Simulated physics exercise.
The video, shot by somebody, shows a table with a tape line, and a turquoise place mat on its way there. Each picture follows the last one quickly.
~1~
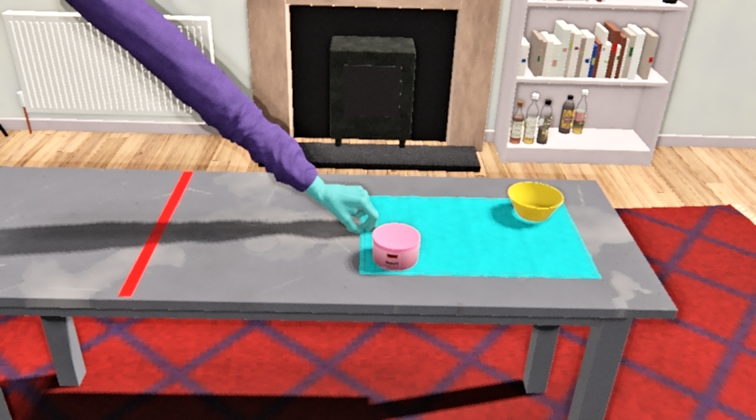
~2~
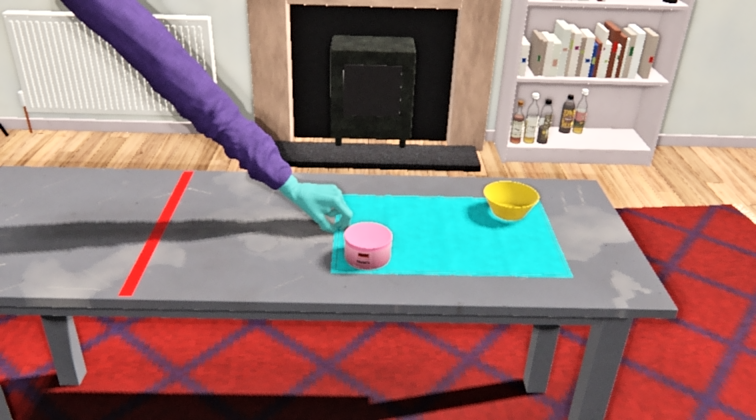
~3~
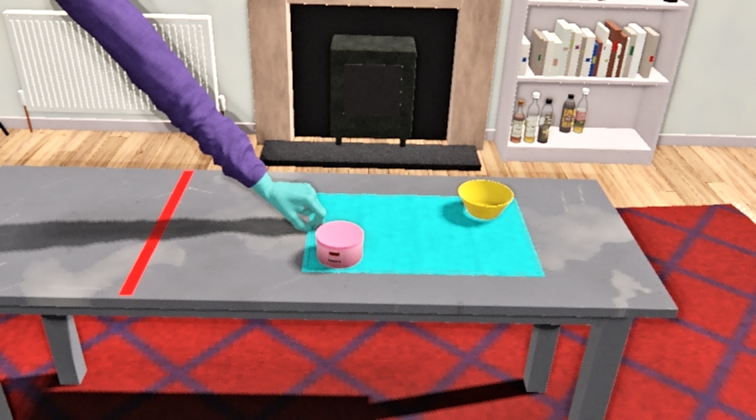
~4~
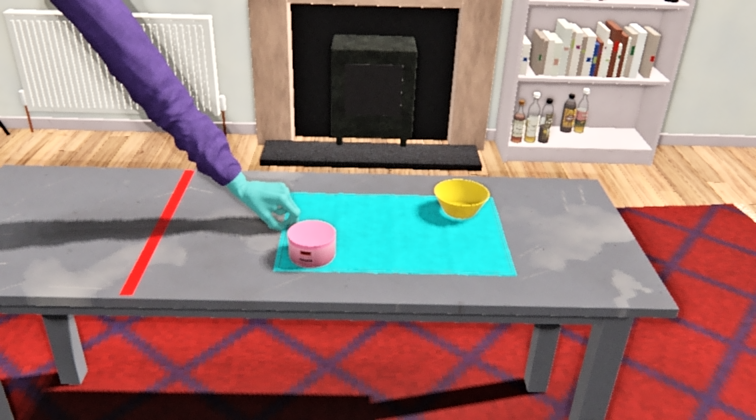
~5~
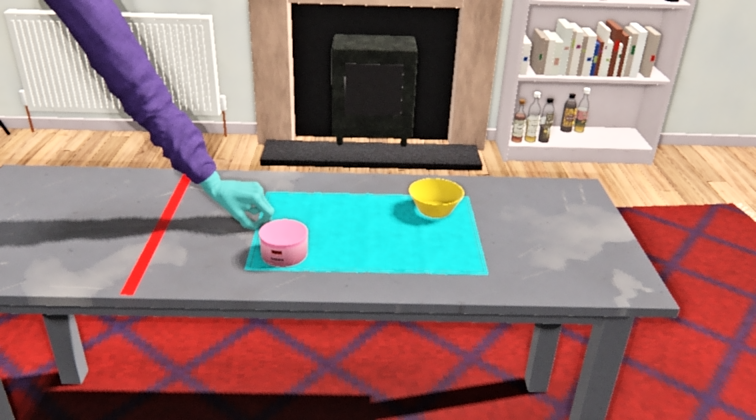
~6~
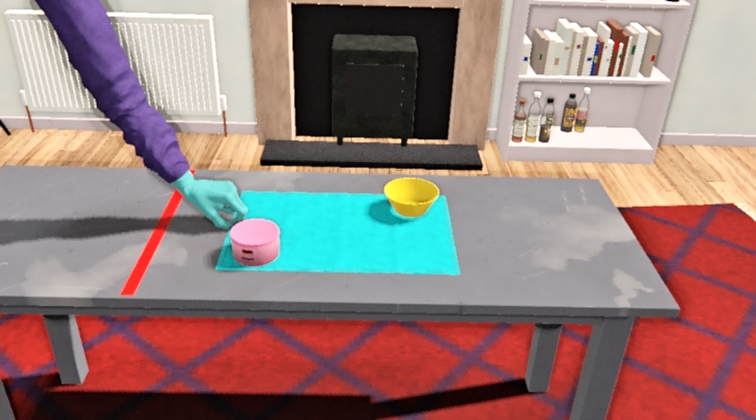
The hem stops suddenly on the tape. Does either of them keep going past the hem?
Pink tub: Yes, it goes past. Yellow bowl: No, it stays on.
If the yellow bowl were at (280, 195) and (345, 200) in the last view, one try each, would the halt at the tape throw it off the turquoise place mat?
Try one: It gets flung off; try two: It rides out the stop.
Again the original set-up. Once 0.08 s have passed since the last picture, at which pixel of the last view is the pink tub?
It has reached (210, 242) by then.
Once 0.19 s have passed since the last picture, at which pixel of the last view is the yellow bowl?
(319, 198).
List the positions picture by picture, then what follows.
In the first frame, place mat end (360, 274); pink tub (396, 236); yellow bowl (536, 195); tape (132, 282).
In the second frame, place mat end (331, 273), far hem (572, 278); yellow bowl (512, 194).
In the third frame, place mat end (302, 272); pink tub (340, 234).
In the fourth frame, place mat end (274, 271), far hem (516, 276); yellow bowl (462, 192).
In the fifth frame, place mat end (245, 270); pink tub (283, 232).
In the sixth frame, place mat end (216, 270), far hem (459, 274); pink tub (255, 231); yellow bowl (412, 191); tape (134, 280).
Then, 0.08 s after the last picture, hem short of the tape; pink tub on the cloth near (210, 242); yellow bowl on the cloth near (371, 199).
Then, 0.19 s after the last picture, hem at the tape; pink tub on the cloth near (152, 240); yellow bowl on the cloth near (318, 198).
At rest, hem at the tape; pink tub ahead of the hem near (74, 240); yellow bowl on the cloth near (271, 197). The pink tub shoots off the front and the yellow bowl remains aboard.
